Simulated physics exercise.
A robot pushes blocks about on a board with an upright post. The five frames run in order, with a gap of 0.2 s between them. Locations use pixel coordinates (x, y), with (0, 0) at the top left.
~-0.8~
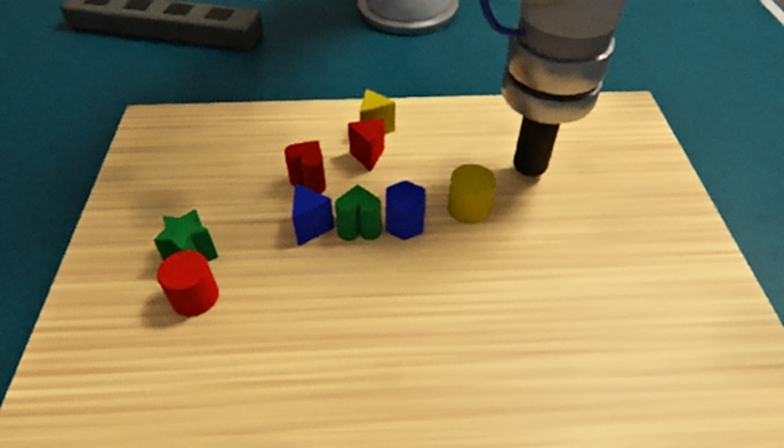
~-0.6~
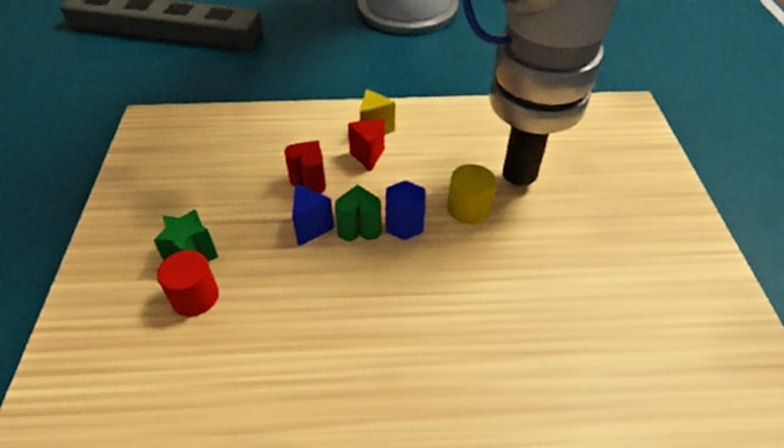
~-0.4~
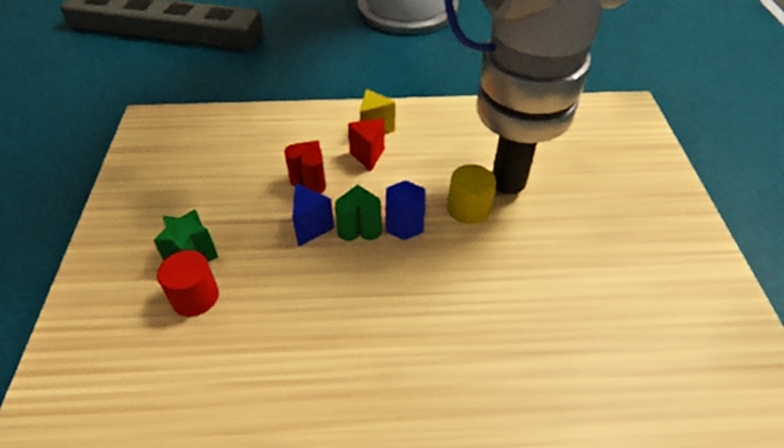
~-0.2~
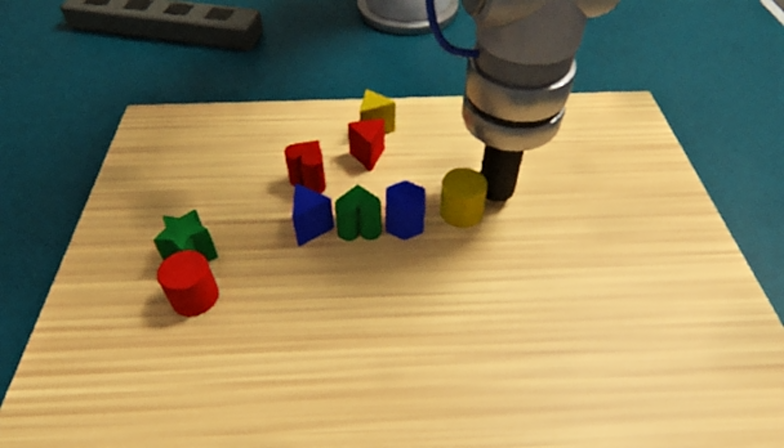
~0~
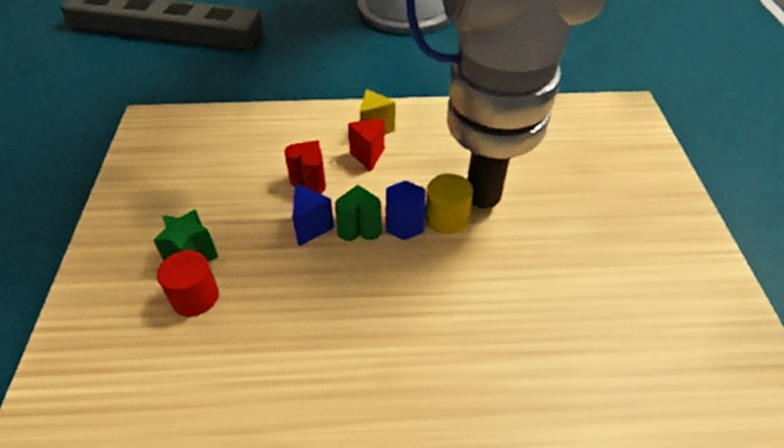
A robot arm with a black post slides left and slightly toward the viewer across a pale wooden board, seen from above at a fixed angle. Blue, green and blue blocks form a row left of a yellow cylinder, with red and yellow blocks behind and a green star and red cylinder at left. The post meets the yellow cylinder and pushes it a short way left, up beside the row.
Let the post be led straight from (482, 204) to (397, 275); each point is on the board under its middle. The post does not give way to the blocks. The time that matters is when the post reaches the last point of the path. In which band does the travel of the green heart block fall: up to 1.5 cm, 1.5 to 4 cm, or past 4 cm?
Displacement: Past 4 cm.
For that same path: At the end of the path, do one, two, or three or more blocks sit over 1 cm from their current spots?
I'm going with three or more.
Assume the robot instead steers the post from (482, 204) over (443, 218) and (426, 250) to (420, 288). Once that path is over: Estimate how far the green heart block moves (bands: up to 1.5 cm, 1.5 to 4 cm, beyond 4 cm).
More than 4 cm.
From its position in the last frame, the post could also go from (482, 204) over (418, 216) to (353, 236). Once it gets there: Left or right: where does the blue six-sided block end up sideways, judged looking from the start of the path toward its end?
It moves over to the left.
On the path given first. One third of the way, post at (457, 219); blue triangular piece at (299, 196), turned 20° anticlockwise; green heart block at (335, 207), turned 40° clockwise; blue six-sided block at (372, 204); yellow circular block at (417, 204).
Two thirds of the way, post at (428, 243); blue triangular piece at (278, 190), turned 15° anticlockwise; green heart block at (305, 207), turned 60° clockwise; blue six-sided block at (341, 214); yellow circular block at (384, 224).
At the end, post at (397, 266); blue triangular piece at (266, 182); green heart block at (287, 203), turned 75° clockwise; blue six-sided block at (317, 217), turned 25° clockwise; yellow circular block at (351, 239).
